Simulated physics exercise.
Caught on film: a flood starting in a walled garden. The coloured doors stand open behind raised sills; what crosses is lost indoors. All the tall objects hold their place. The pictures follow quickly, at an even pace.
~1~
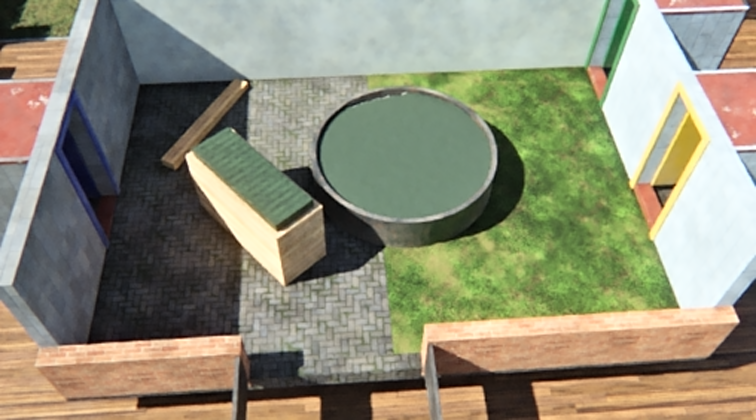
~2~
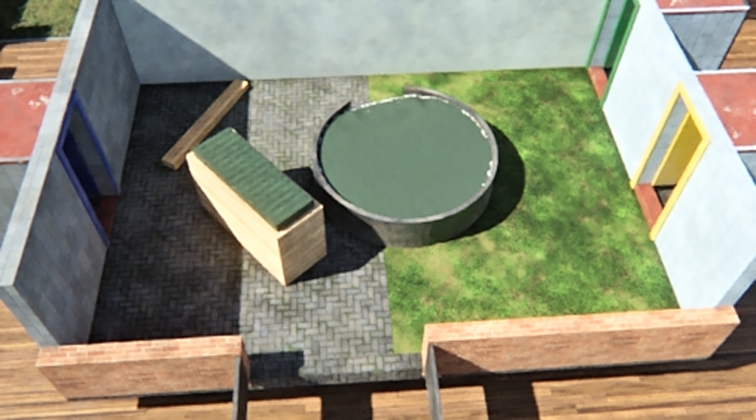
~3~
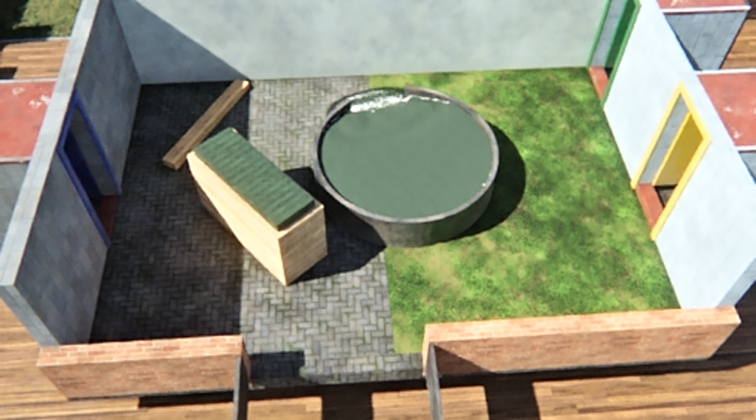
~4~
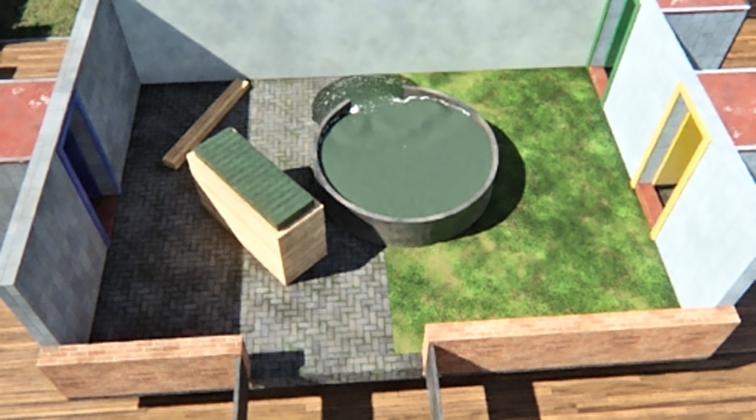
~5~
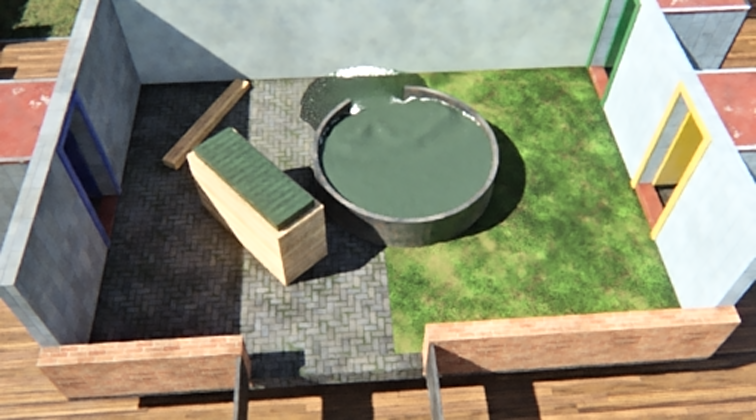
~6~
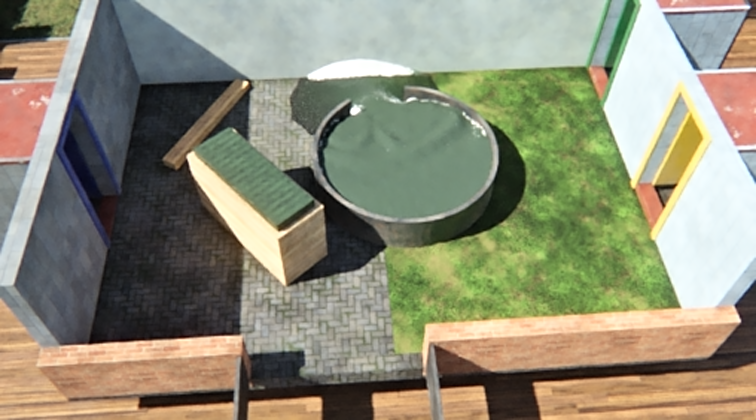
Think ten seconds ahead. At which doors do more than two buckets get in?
The green door holds within the limit; the blue door floods; the yellow door holds within the limit.
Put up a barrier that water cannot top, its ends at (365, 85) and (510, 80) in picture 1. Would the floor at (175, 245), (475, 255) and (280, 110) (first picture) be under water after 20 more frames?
In turn: Awash, no water, wet.
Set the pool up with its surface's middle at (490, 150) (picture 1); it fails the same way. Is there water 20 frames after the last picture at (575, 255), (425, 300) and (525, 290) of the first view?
One after the other: Dry, not flooded, clear.
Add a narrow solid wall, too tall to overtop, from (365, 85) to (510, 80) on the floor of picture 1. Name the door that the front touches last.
It is the yellow one.
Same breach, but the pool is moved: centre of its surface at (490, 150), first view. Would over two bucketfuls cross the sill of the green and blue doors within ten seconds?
My reading: Green door floods; blue door lets more in.
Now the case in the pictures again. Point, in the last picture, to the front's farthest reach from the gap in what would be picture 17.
Close to (142, 84).
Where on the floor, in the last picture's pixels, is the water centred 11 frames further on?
Close to (383, 149).
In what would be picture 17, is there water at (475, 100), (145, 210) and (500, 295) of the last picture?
As listed: Flooded, no water, clear.
A moment on, water covers 10 % of the floor; the green door not reached, the blue door not reached, the yellow door not reached.
Next, water covers 25 % of the floor; the green door not reached, the blue door not reached, the yellow door not reached.
Then, water covers 45 % of the floor; the green door wet at the sill, nothing in, the blue door wet at the sill, nothing in, the yellow door not reached.
Later, water covers 65 % of the floor; the green door wet at the sill, nothing in, the blue door under two buckets in, the yellow door wet at the sill, nothing in.
In the end, water covers 95 % of the floor; the green door wet at the sill, nothing in, the blue door over two buckets in, the yellow door wet at the sill, nothing in.
